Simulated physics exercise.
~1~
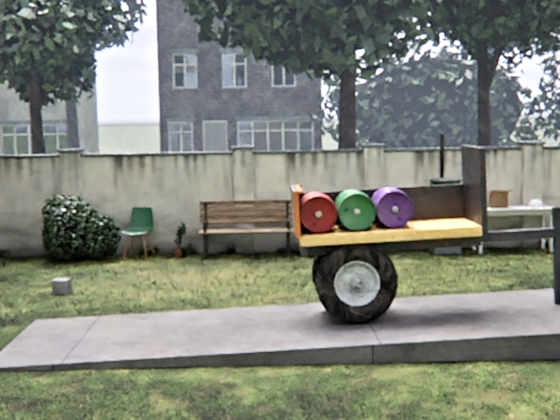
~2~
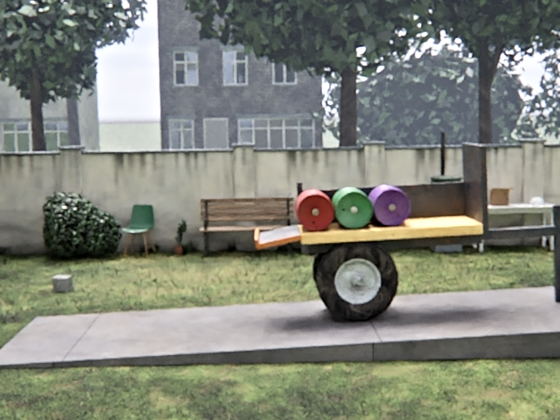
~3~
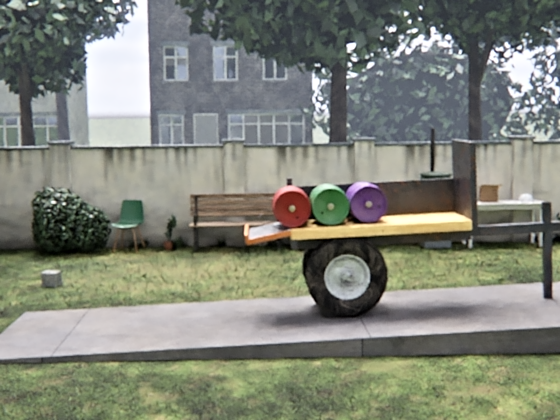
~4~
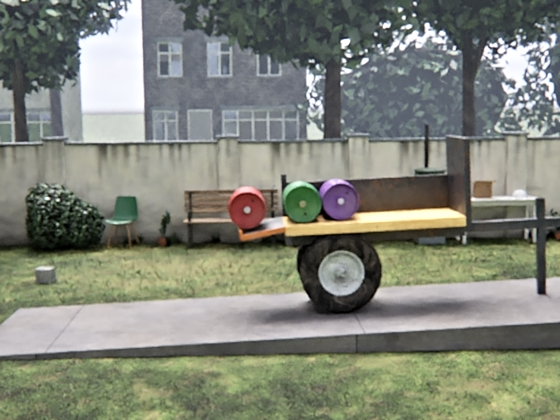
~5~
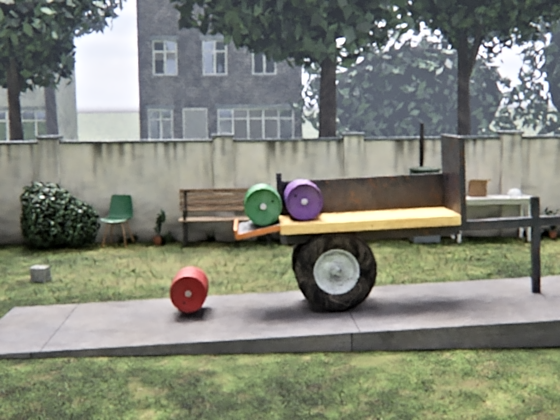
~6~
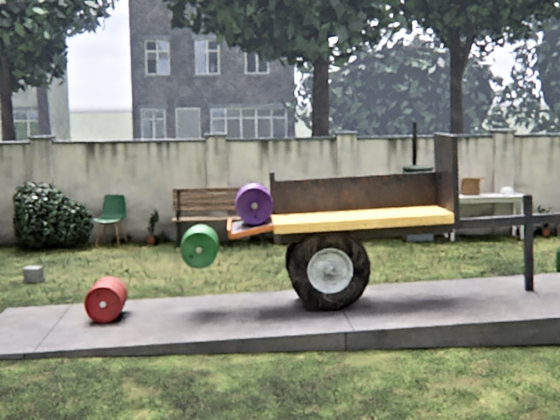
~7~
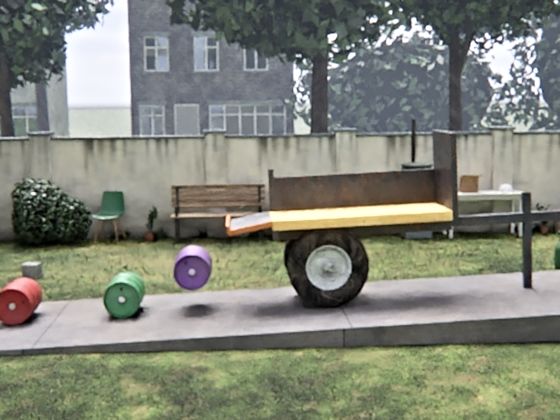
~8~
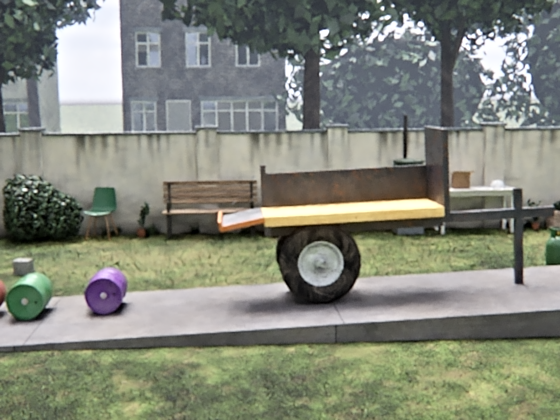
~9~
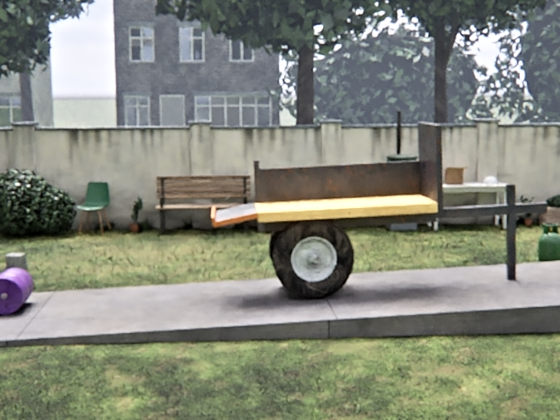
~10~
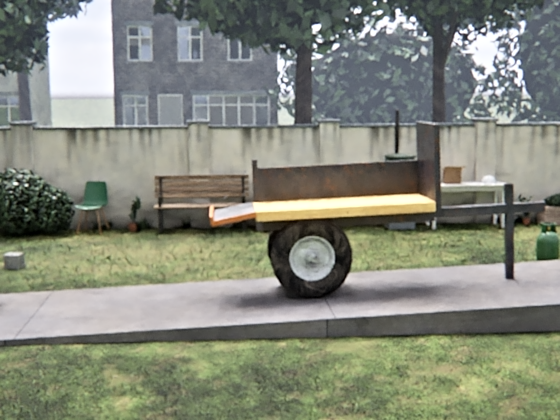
To begin with, three kegs, red, green and purple, sit side by side on the yellow bed of a two-wheeled trailer parked on a paved strip in a grassy yard. The tailgate at the left end drops until it sticks out from the bed, sloping slightly down. The kegs roll left, and the red one crosses the gate first and falls to the paving. The green keg follows it off, then the purple one. All three roll away left and leave the view one after another, and the trailer stands empty with its tailgate still lowered.
